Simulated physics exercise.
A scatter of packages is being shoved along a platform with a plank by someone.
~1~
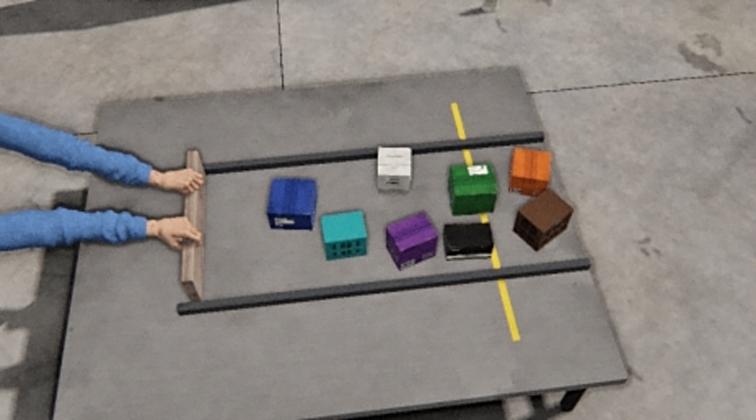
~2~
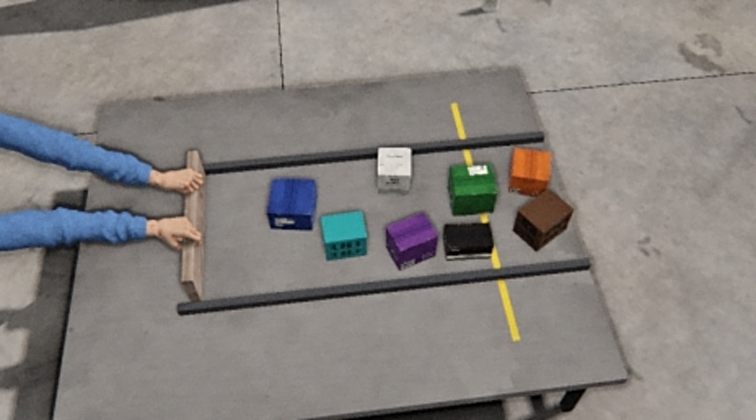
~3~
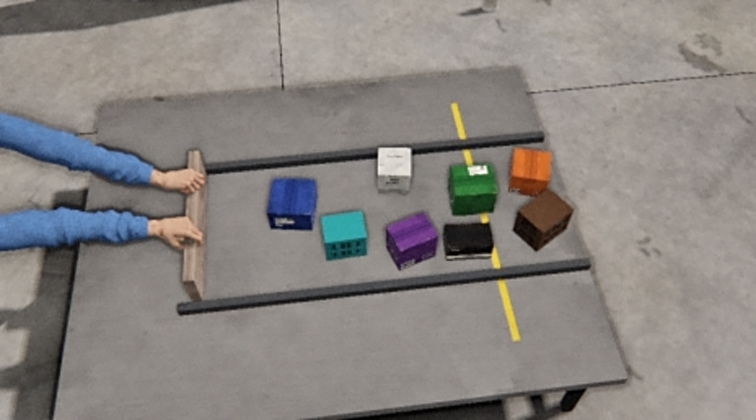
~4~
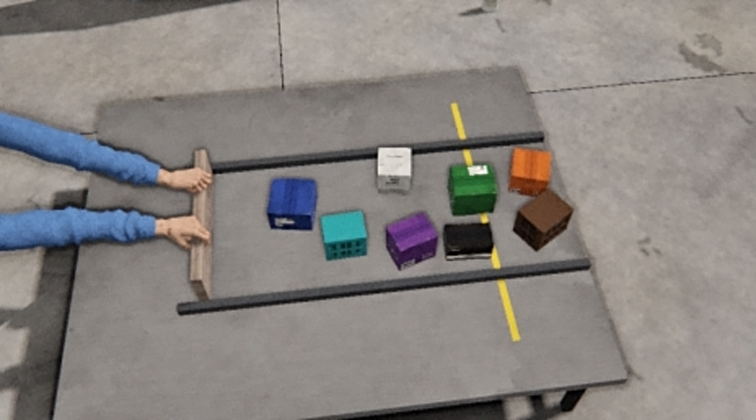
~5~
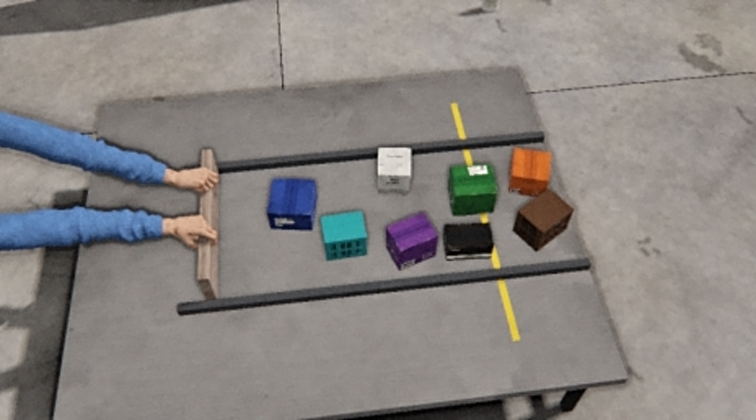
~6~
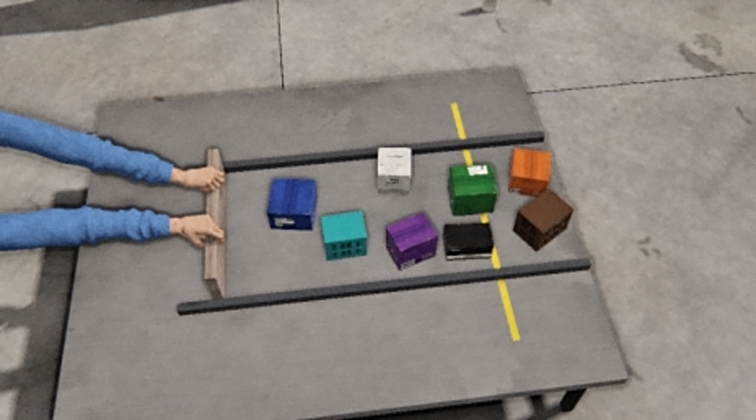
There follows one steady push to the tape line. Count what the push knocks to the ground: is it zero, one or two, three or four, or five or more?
Lost: Three or four.
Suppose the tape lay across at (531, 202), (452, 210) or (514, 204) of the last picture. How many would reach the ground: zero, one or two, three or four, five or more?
Five or more; none; more than four.
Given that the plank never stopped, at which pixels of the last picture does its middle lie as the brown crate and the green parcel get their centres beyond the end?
First near (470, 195), second near (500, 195).
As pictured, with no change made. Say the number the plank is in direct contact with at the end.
The count comes out at 2.
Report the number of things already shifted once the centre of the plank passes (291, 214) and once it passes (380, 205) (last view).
The counts are 1 and 5.
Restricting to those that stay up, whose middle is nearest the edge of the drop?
Foremost is the green parcel.
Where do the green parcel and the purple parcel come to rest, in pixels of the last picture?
I'd put one close to (543, 183) and the other close to (553, 235).
A little later, none off yet; orange box at rest near (529, 173); brown crate at rest near (543, 220); green parcel at rest near (472, 190).
When it is over, the number that fall off is three or four; down, black parcel, brown crate and orange box.
